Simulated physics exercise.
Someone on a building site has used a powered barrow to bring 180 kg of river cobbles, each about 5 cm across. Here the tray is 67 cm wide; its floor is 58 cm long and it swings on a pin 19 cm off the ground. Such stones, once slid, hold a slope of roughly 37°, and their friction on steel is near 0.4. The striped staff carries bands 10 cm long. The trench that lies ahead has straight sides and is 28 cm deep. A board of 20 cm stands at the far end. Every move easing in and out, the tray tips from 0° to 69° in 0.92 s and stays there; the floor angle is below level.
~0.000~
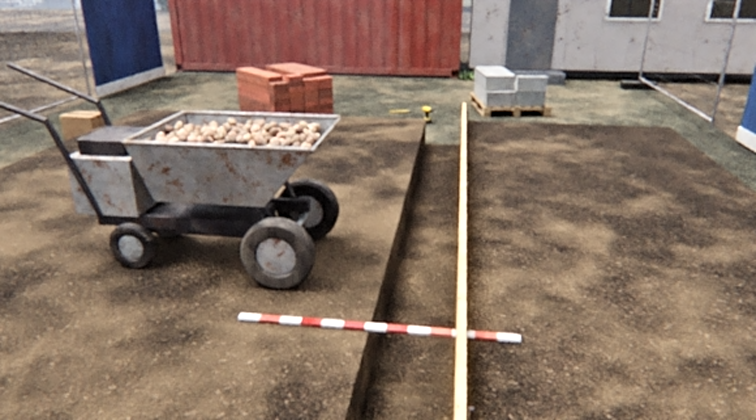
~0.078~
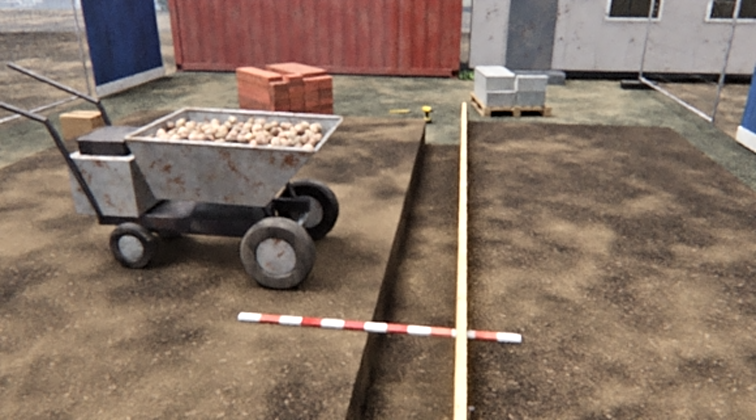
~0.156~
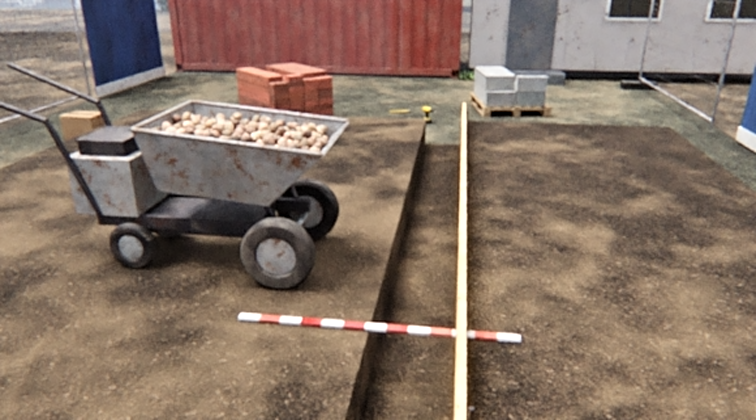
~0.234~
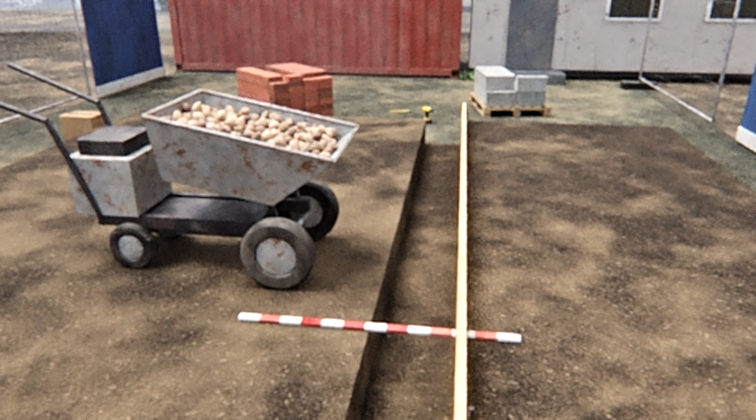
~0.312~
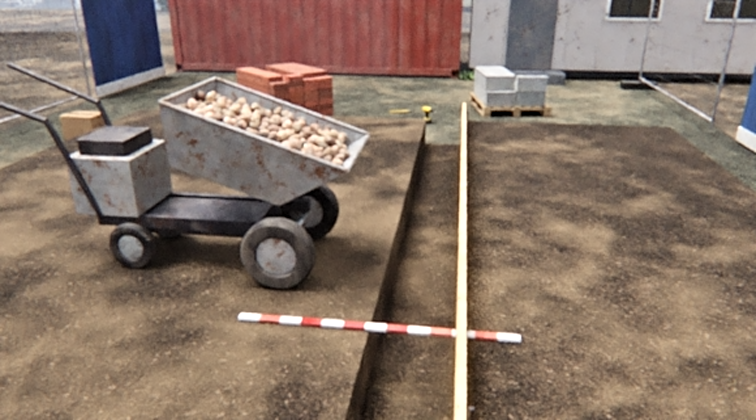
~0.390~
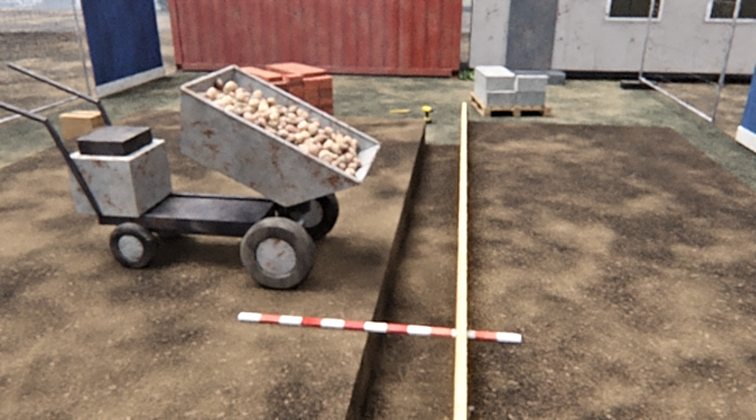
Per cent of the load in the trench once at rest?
About 96 %.
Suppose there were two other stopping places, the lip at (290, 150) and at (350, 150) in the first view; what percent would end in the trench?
I'd say some 100 per cent and some 55 per cent.
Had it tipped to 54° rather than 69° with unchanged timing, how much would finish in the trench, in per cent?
Roughly 60 percent.
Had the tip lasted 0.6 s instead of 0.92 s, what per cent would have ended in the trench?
That would give about 85 percent.
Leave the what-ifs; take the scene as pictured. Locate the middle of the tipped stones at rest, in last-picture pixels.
The middle should be near (427, 297).
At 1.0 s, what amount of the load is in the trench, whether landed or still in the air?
Around 35 per cent of it, at that instant.
After 0.7 s the floor is at 58°; 100 % in the tray; the foremost stones are at (400, 207).
After 1.0 s the floor is at 69°; 65 % in the tray, 34 % in the trench, 1 % past the trench; the foremost stones are at (465, 227).
After 1.4 s the floor is at 69°; 24 % in the tray, 72 % in the trench, 4 % past the trench; the foremost stones are at (558, 271).
After 3.3 s the floor is at 69°; 0 % in the tray, 96 % in the trench, 4 % past the trench; the foremost stones are at (638, 287).
